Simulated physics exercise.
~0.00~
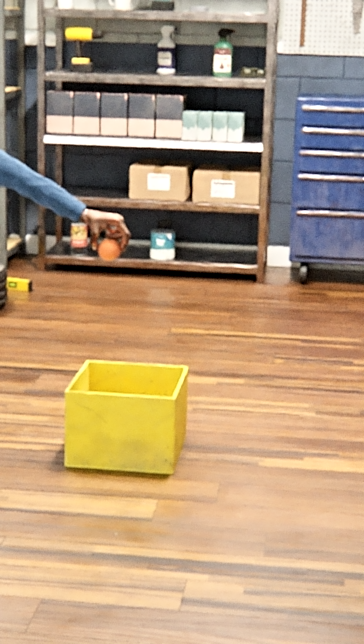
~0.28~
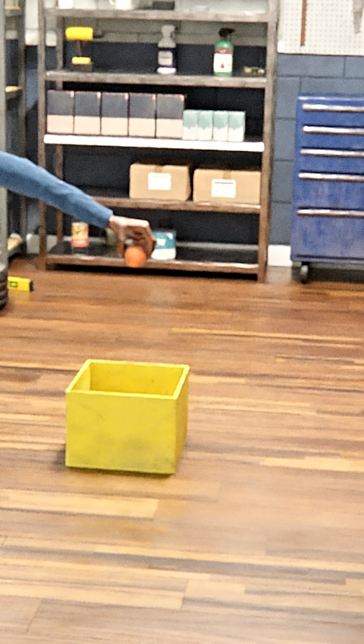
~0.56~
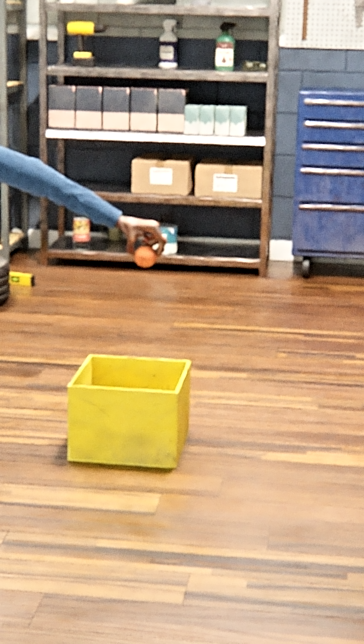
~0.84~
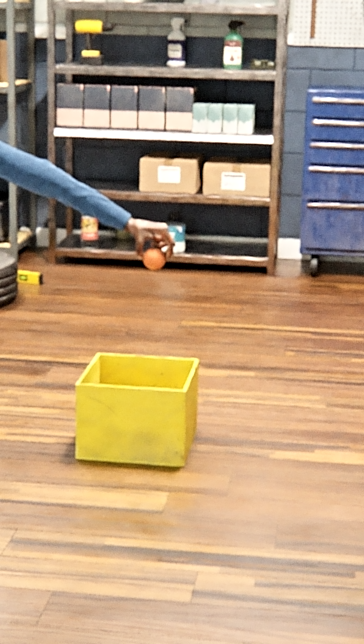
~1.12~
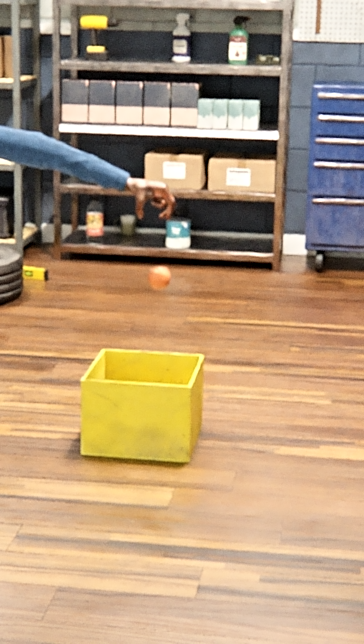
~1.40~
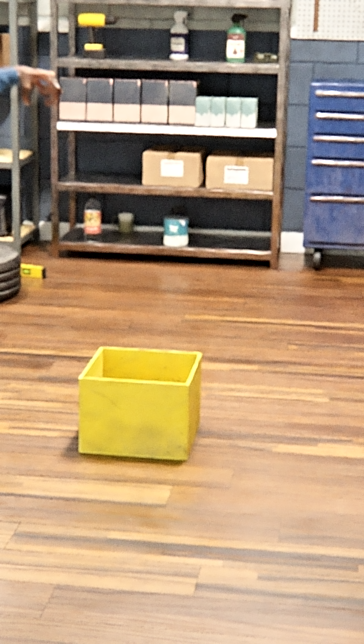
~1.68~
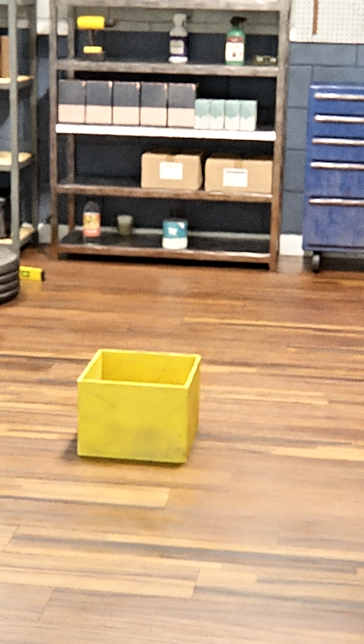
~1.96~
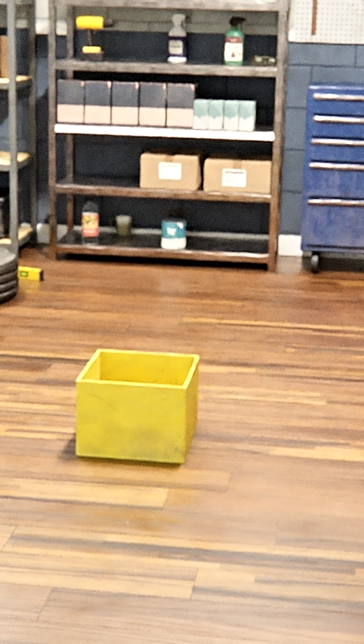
The video shows a hand holding a small orange tomato in front of metal shelves, moving it right above a yellow crate on a wooden floor. The hand lets go and withdraws left as the tomato drops into the crate, which remains still, the tomato out of sight.
